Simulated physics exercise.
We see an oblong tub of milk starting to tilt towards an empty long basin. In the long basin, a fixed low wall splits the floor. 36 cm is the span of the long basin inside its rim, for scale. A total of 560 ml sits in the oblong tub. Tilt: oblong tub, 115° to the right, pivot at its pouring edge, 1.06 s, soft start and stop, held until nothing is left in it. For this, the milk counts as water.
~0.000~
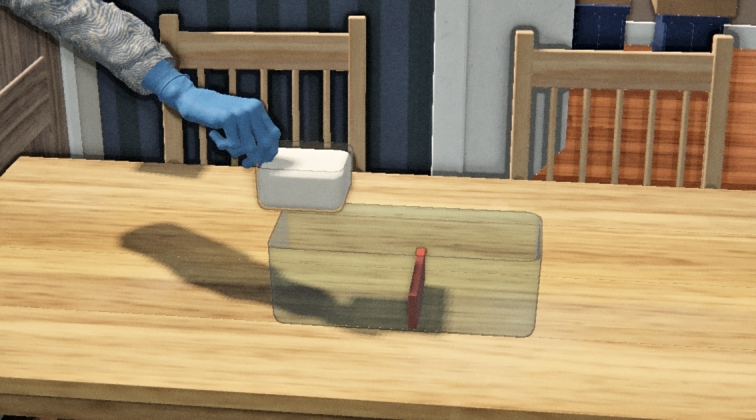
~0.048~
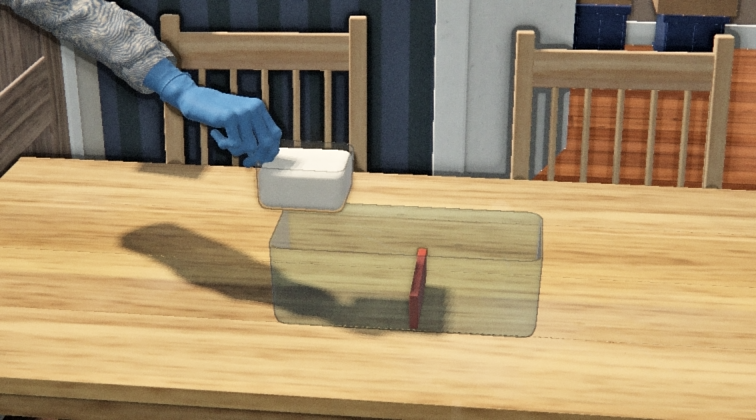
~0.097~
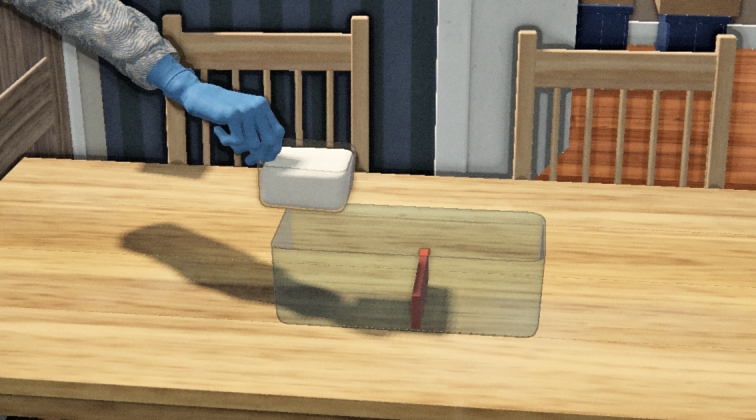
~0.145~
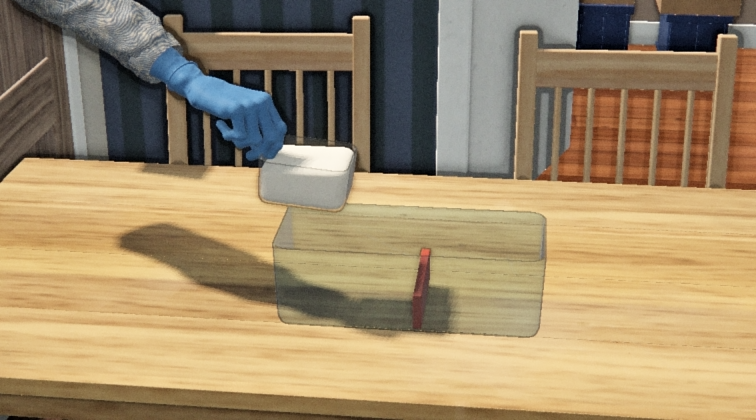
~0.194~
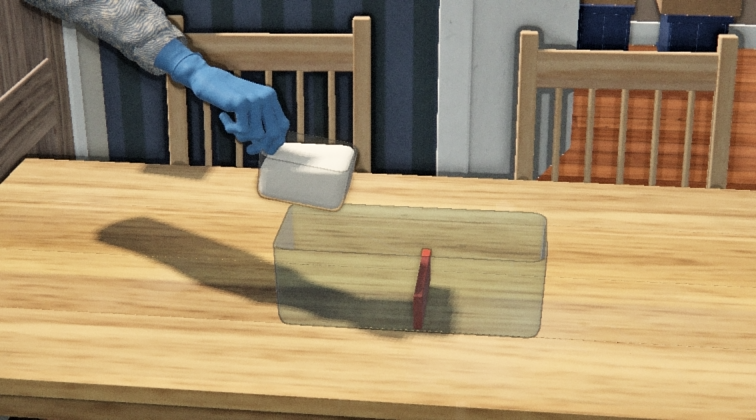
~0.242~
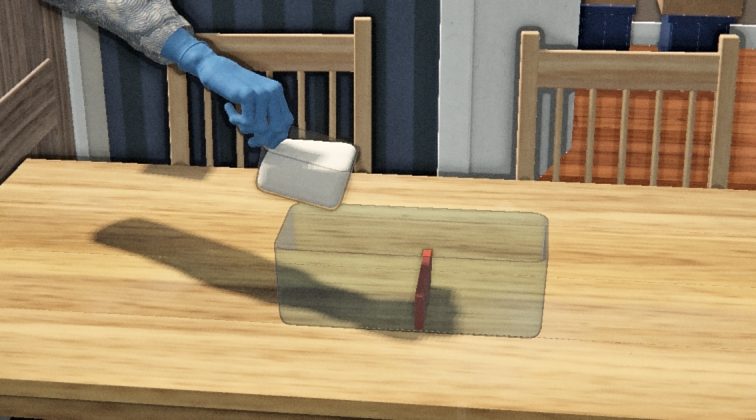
A small tub of milk, with a blue-gloved hand at its upper left, tilts gradually rightward above a clear long basin on a wooden table, its left side rising as the hand shifts slightly to the right.
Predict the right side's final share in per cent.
The right side finishes with roughly 58 per cent.
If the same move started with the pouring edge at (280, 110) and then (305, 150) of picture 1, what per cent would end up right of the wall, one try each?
It comes to 5 per cent, and then 5 per cent.
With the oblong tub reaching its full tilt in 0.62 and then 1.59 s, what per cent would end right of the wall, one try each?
It comes to 65 per cent, and then 35 per cent.
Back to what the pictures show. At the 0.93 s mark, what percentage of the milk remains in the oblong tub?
4 %.
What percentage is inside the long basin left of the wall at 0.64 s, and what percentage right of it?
Left roughly 18, right roughly 0.
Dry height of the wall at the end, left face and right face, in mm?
It's around 42 mm on the left side and around 38 mm on the right side.
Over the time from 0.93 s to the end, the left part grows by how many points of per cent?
That works out to roughly 12 per cent of the whole.
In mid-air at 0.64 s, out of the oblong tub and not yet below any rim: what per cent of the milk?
It comes to about 42 percent.
Then, 0.64 s in, the tilt is 75° and 40 per cent is still to pour, 19 is left of the wall and 0 right of it.
Then, 0.93 s in, the tilt is 111° and 4 per cent is still to pour, 30 is left of the wall and 58 right of it.
Then, 1.23 s in, the tilt is 115° and 0 per cent is still to pour, 41 is left of the wall and 58 right of it.
Then, 1.56 s in, the tilt is 115° and 0 per cent is still to pour, 41 is left of the wall and 58 right of it.
Finally, 41 per cent lies left of the wall, 58 right of it and 1 outside.
